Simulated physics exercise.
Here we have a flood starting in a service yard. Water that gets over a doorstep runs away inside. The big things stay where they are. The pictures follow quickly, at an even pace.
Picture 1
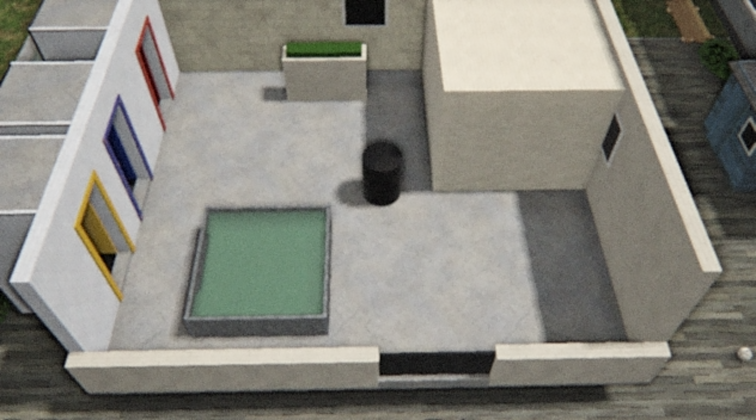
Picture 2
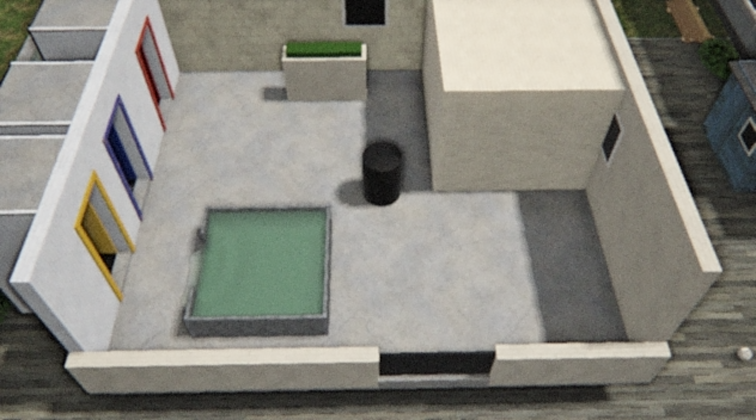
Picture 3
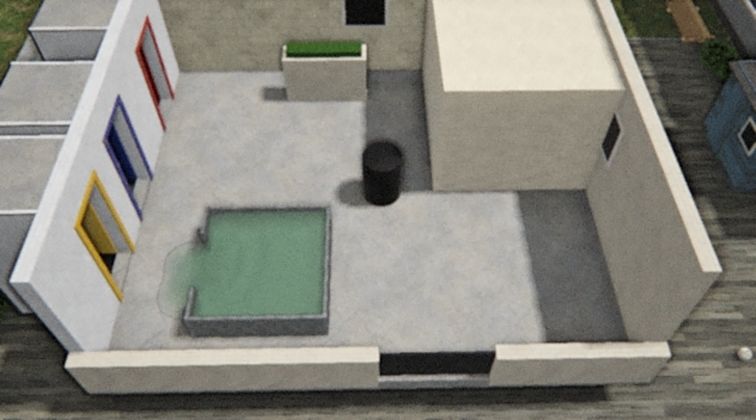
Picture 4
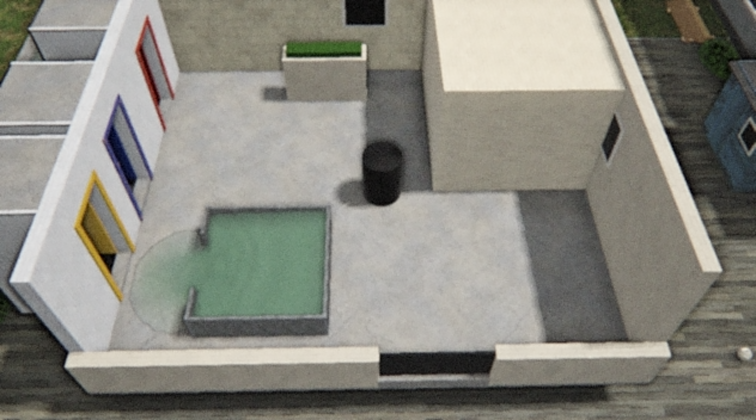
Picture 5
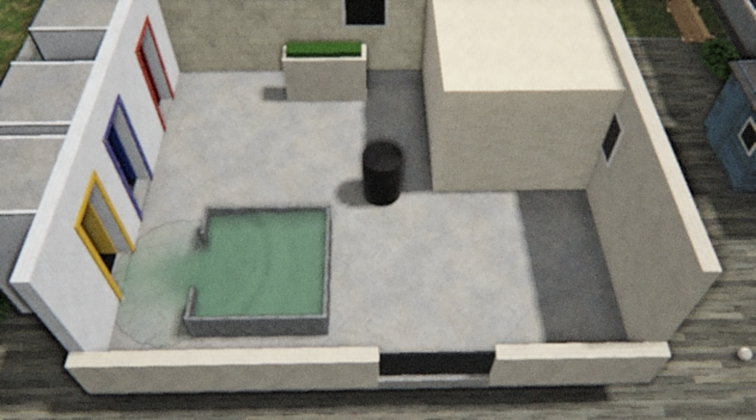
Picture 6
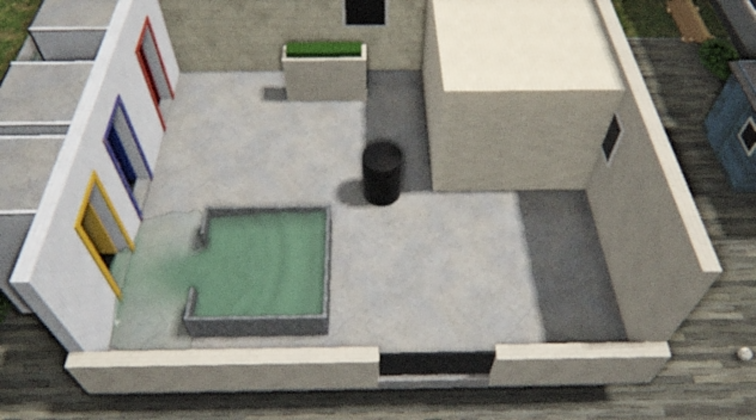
Green water sits still in a low open tank in a walled yard, then starts pouring through a gap in the tank's left side. It fans out leftward over the pale floor in a thin, rounded sheet, spreading to the ground beside the yellow doorway, while faint ripples curve across the tank.
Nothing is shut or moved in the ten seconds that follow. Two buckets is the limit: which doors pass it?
One by one: The yellow door lets in a lot; the blue door admits no more than that; the red door admits no more than that.
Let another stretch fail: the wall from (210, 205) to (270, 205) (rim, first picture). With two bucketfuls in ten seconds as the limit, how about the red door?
Then: The red door is over.
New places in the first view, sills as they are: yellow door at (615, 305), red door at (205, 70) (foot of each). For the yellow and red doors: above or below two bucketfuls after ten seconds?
My reading: The yellow door keeps below it, the red door floods.
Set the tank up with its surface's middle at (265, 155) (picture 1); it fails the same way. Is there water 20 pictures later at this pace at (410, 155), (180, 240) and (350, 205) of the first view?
In turn: Not flooded, under water, dry.
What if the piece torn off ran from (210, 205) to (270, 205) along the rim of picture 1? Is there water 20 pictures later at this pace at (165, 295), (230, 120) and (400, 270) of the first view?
One after the other: Clear, flooded, no water.
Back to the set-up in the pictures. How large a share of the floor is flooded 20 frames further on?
Some 30 per cent.
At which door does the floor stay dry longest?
That is the one in red.
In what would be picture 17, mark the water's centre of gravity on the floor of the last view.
At about (227, 279).
A moment on, water covers 10 % of the floor; the yellow door far over two buckets in, the blue door wet at the sill, nothing in, the red door not reached.
Next, water covers 15 % of the floor; the yellow door far over two buckets in, the blue door wet at the sill, nothing in, the red door not reached.
Then, water covers 30 % of the floor; the yellow door far over two buckets in, the blue door wet at the sill, nothing in, the red door wet at the sill, nothing in.
Later, water covers 55 % of the floor; the yellow door far over two buckets in, the blue door wet at the sill, nothing in, the red door wet at the sill, nothing in.
In the end, water covers 75 % of the floor; the yellow door far over two buckets in, the blue door wet at the sill, nothing in, the red door wet at the sill, nothing in.
